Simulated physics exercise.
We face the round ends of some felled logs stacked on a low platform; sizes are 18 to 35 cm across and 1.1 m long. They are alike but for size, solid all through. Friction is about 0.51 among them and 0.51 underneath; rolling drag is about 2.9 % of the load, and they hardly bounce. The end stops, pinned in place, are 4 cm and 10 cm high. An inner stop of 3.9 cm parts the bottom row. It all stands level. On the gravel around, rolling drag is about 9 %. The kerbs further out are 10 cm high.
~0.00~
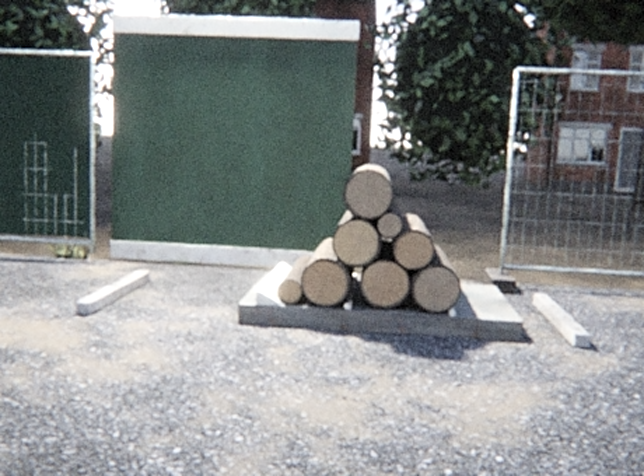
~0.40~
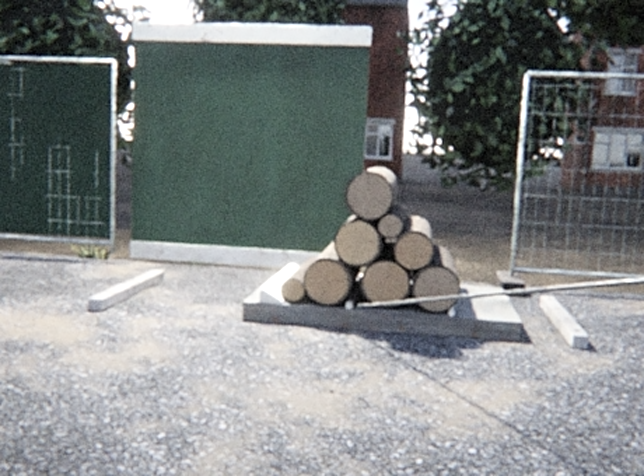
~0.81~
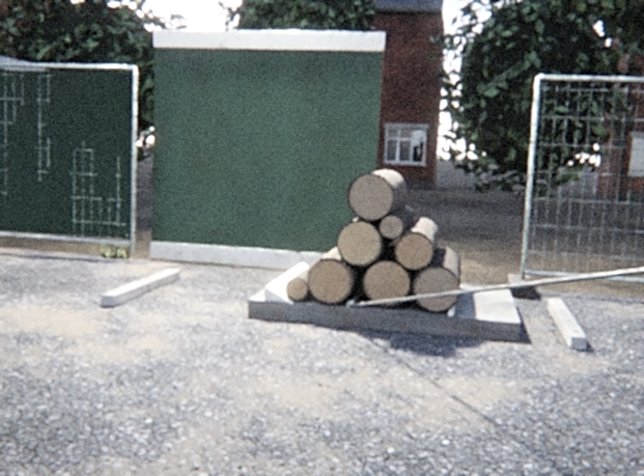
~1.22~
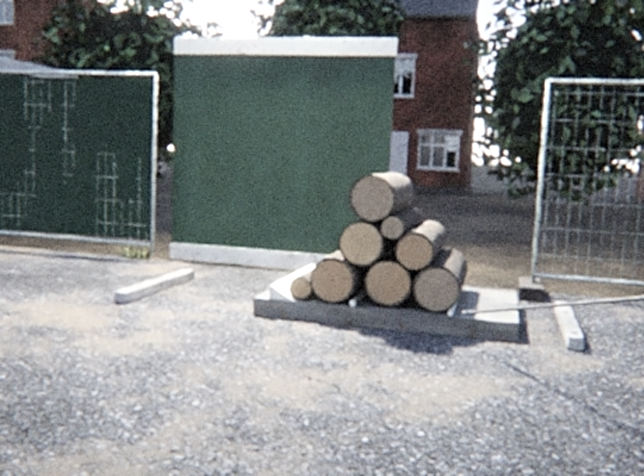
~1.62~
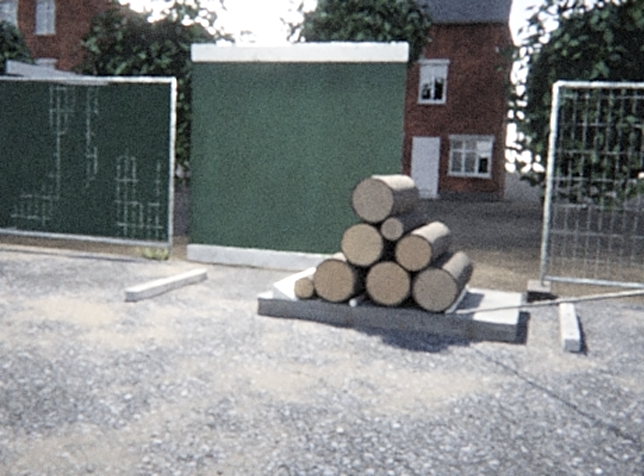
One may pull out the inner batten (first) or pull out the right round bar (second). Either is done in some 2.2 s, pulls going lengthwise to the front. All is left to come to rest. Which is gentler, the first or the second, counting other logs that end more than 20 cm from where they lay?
The first is the gentler one.
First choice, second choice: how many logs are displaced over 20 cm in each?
With the first 0, with the second 4.
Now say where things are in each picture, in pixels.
In the first frame, 8 logs, 4 on the base, highest (368, 195); left chock (10 cm) (259, 291); right round bar (4 cm) (453, 311); inner batten (3.9 cm) (348, 305); kerbs (87, 300) and (580, 331).
Nothing has moved, the pointer shows the first choice, the inner batten at (349, 304), in the second frame.
Nothing has moved, the pointer shows the first choice, the inner batten at (350, 302); bottom ones (296, 289) (330, 281) (387, 284) (436, 289), in the third frame.
Nothing has moved, the pointer shows the second choice, the right round bar at (451, 311), in the fourth frame.
Nothing has moved, the pointer shows the second choice, the right round bar at (448, 311), in the fifth frame.
First choice, 2.50 s in, 0 now displaced over 20 cm.
First choice, at rest by 2.8 s, 0 moved over 20 cm; not one over the kerbs; top of the pile 1.1 m high, from 1.1 m.
Second choice, 3.12 s in, 4 now displaced over 20 cm; the one last seen at (372, 200) 50 cm right and 24 cm down.
Second choice, at rest by 6.3 s, 4 moved over 20 cm; 1 over the right kerb; the one last seen at (372, 200) 2.8 m right and 76 cm down; top of the pile 77 cm high, from 1.1 m.
